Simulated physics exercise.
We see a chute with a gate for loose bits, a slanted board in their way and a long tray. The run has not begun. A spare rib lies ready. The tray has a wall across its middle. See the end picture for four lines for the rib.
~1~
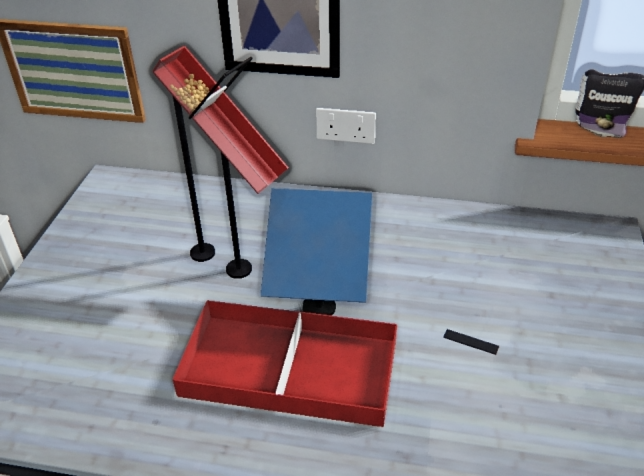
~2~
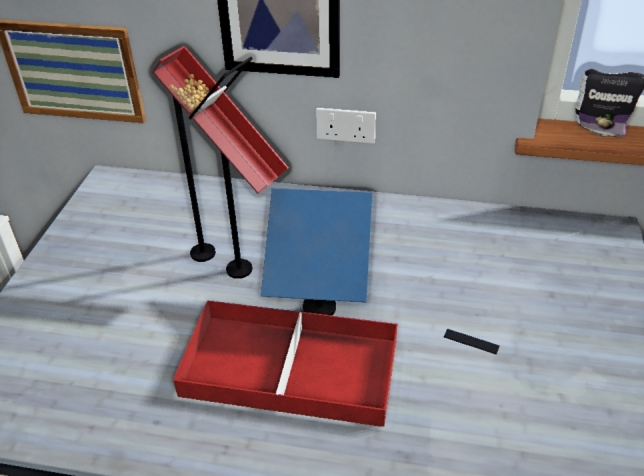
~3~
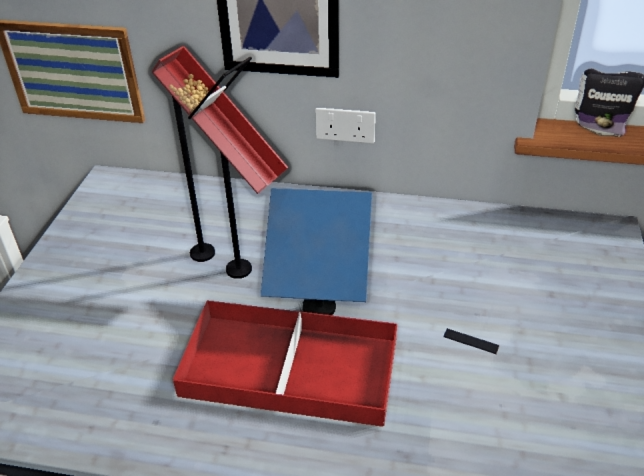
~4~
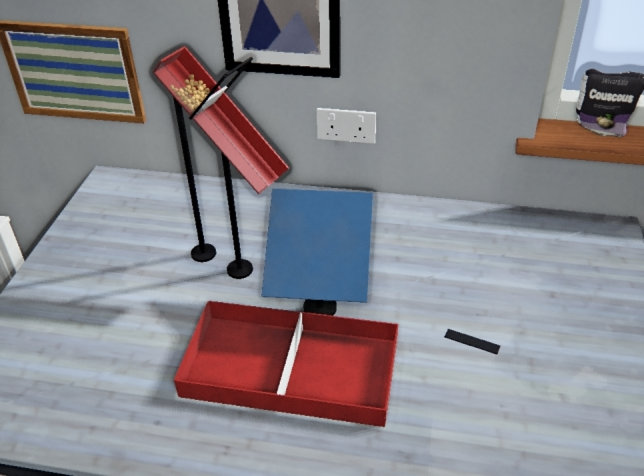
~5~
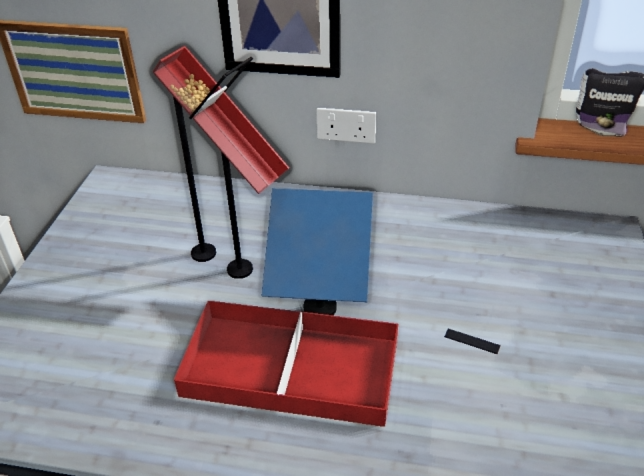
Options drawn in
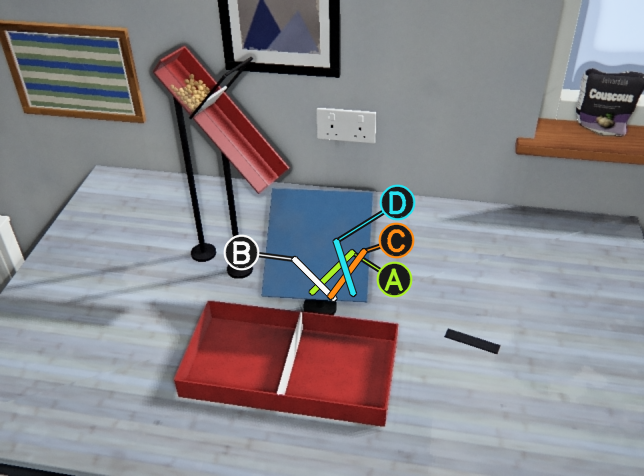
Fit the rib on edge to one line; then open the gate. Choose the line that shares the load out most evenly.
It is A.
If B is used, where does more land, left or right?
Right.
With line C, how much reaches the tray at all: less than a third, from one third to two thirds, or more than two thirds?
More than two thirds.
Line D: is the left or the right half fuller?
The right half.
On the marked copy, line A from (352, 252) to (312, 292); line B from (294, 259) to (333, 298); line C from (363, 251) to (330, 296); line D from (336, 241) to (353, 293).
With A, of what is caught, close to two thirds in the left half, close to a third in the right.
With B, of what is caught, a small share in the left half, all but a few in the right.
With C, of what is caught, a small share in the left half, the bulk in the right.
With D, of what is caught, a small share in the left half, all but a few in the right.
